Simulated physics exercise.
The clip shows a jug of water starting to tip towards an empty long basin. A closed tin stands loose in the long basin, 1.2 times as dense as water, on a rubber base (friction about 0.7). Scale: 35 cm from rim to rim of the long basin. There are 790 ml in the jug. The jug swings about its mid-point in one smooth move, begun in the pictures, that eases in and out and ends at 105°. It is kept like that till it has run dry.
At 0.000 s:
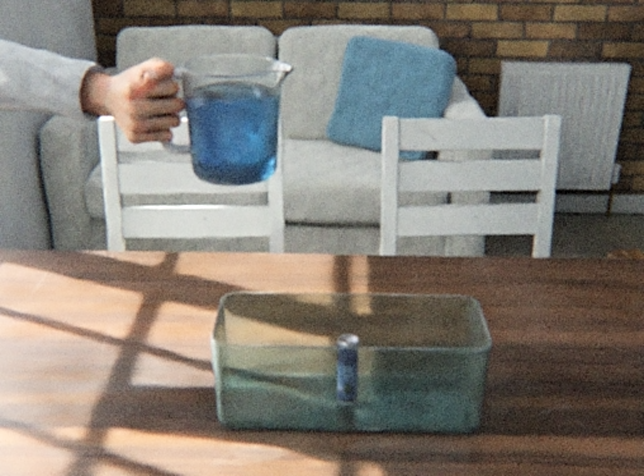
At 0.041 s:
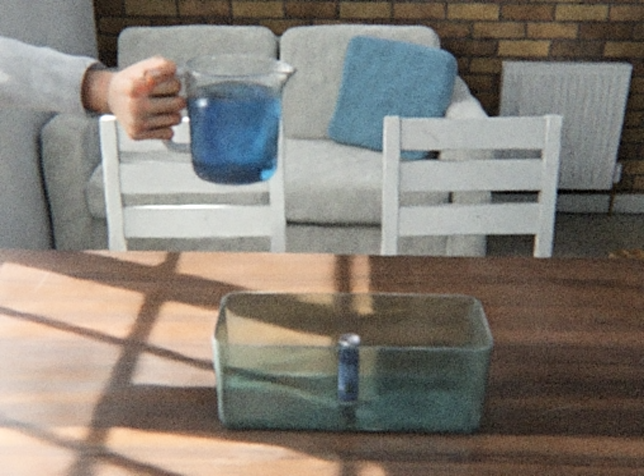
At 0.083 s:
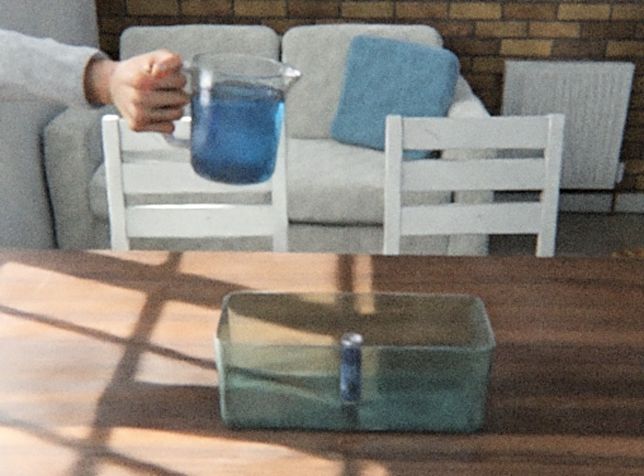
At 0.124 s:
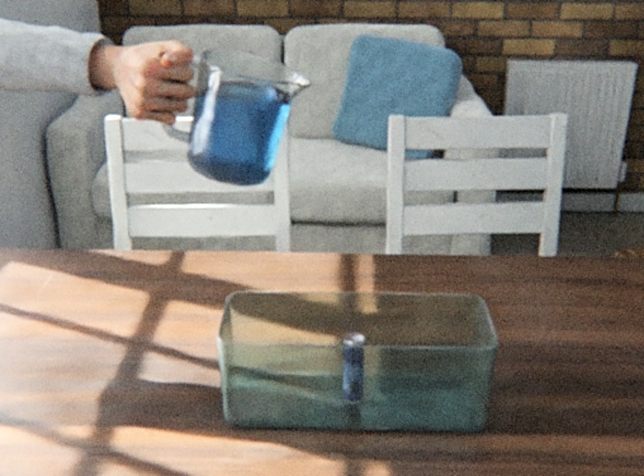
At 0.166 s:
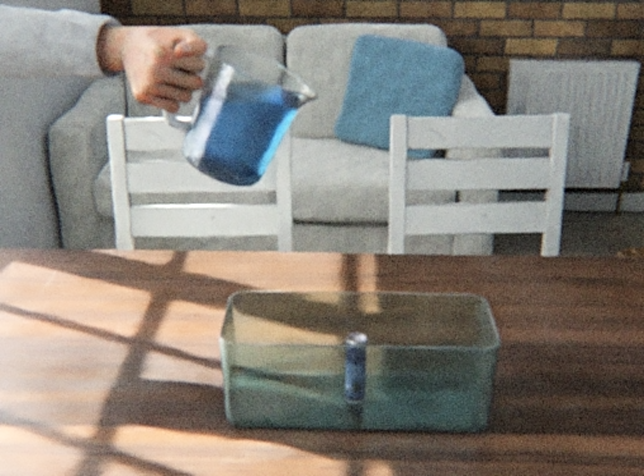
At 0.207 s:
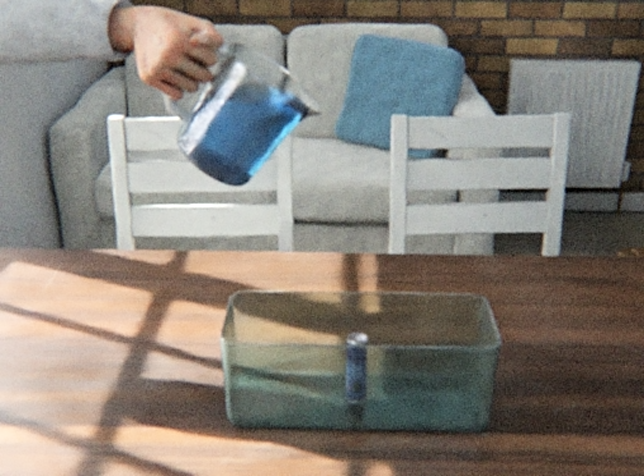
A hand holding a glass jug of blue water kept it nearly upright at first, then tilted it steadily to the right above a wooden table, where a long clear basin held a small upright cylinder.
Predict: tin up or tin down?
The tin stays up.
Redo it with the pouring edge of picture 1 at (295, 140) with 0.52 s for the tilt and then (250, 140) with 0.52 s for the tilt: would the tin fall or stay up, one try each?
First it goes over; then it topples.
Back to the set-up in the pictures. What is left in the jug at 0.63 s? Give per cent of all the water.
Some 16 per cent.
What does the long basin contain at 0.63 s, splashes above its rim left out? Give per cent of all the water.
About 48 per cent.
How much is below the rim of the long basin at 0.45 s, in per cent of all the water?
Some 1 per cent.
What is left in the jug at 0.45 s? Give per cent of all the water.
Some 58 per cent.
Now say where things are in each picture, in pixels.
In the first frame, tilt 0°; pouring edge (294, 67); surface from (188, 90) to (277, 91); the long basin's rim runs from (217, 318) to (484, 323); the tin's top is at (348, 342).
In the second frame, tilt 2°; pouring edge (297, 69); surface from (190, 89) to (279, 92).
In the third frame, tilt 7°; pouring edge (303, 74); surface from (195, 88) to (284, 93).
In the fourth frame, tilt 14°; pouring edge (311, 83); surface from (200, 89) to (291, 95).
In the fifth frame, tilt 24°; pouring edge (318, 96); surface from (201, 101) to (300, 98).
In the sixth frame, tilt 36°; pouring edge (322, 112); surface from (192, 110) to (310, 105).
Then, 0.45 s in, the tilt is 100° and 59 per cent is still to pour; the tin stands where it began.
Then, 0.63 s in, the tilt is 105° and 17 per cent is still to pour; the tin stands where it began.
Then, 0.82 s in, the tilt is 105° and 3 per cent is still to pour; the tin stands where it began.
Then, 1.02 s in, the tilt is 105° and 0 per cent is still to pour; the tin stands where it began.
Finally, the tin stands where it began.
